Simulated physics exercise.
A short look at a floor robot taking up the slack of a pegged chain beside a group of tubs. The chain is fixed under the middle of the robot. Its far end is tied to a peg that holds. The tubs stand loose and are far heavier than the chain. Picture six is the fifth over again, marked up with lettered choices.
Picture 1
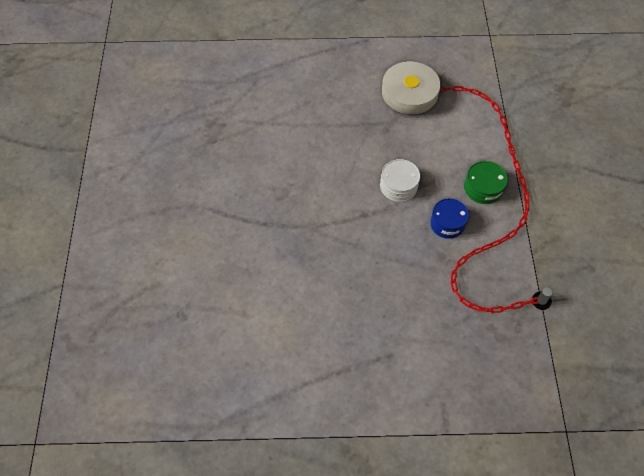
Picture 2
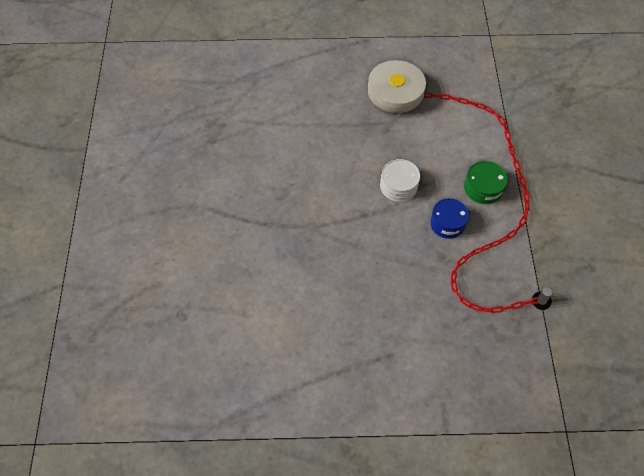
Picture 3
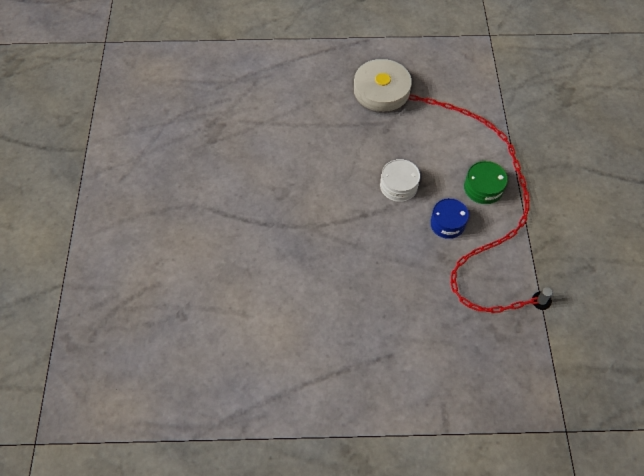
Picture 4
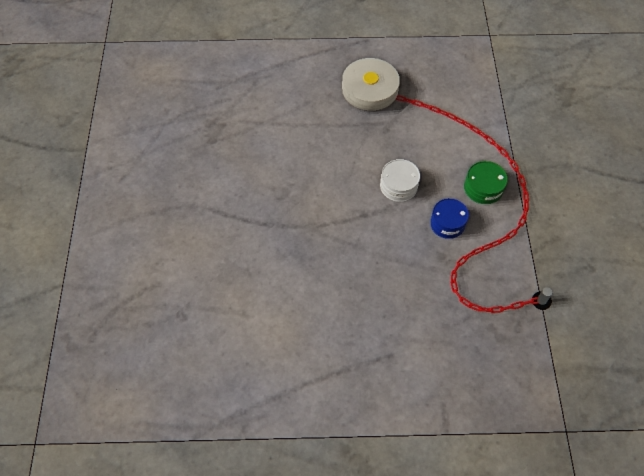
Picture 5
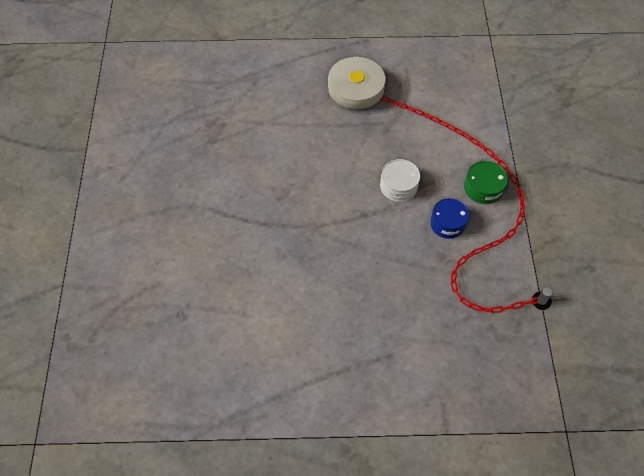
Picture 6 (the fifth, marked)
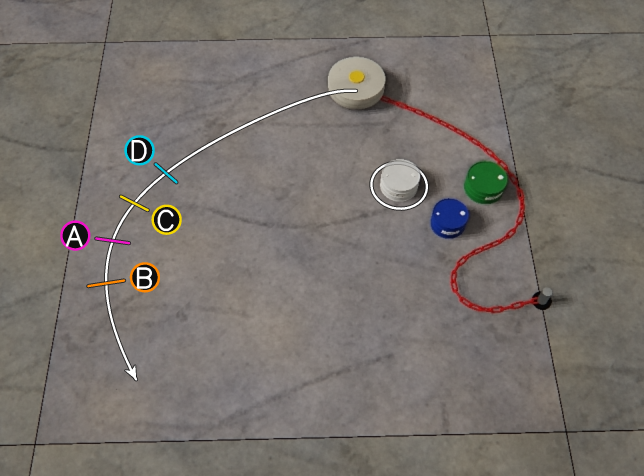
A round, cream-coloured disc-shaped robot with a yellow spot sits near the top of a grey, faintly veined tiled floor, seen from above at an angle. A red chain curves from it around the right of white, green and blue tubs to a small dark peg at lower right. The robot slides steadily left, drawing the chain's upper bend straighter, while the tubs, peg and camera stay still.
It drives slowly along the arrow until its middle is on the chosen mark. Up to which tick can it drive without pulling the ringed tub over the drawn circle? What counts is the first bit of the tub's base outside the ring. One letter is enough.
It can go as far as D.
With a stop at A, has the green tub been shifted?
By then, yes.
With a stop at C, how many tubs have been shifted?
Three.
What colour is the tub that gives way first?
Green.
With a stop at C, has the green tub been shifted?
Yes.
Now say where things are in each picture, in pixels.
Robot (411, 89); peg (544, 296); blue tub (449, 219), in the first frame.
Robot (396, 88); green tub (485, 183), in the second frame.
Robot (382, 86); blue tub (449, 219), in the third frame.
Robot (371, 85); green tub (485, 183), in the fourth frame.
Robot (356, 84); blue tub (449, 219); white tub (400, 180); green tub (485, 183), in the fifth frame.
On the copy, A at (113, 241); B at (106, 283); C at (134, 203); D at (166, 173); the ring at (399, 185); the route from (356, 91) via (162, 176) to (136, 380).
On D. First, robot (287, 100); white tub (400, 180).
Then, robot (219, 132); white tub (400, 180).
Finally, robot (164, 167); blue tub (443, 224); white tub (400, 181); green tub (465, 199); the white tub is still in its ring.
By contrast, A drags the ringed tub to (391, 221); B drags the ringed tub to (391, 229); C drags the ringed tub to (394, 204).
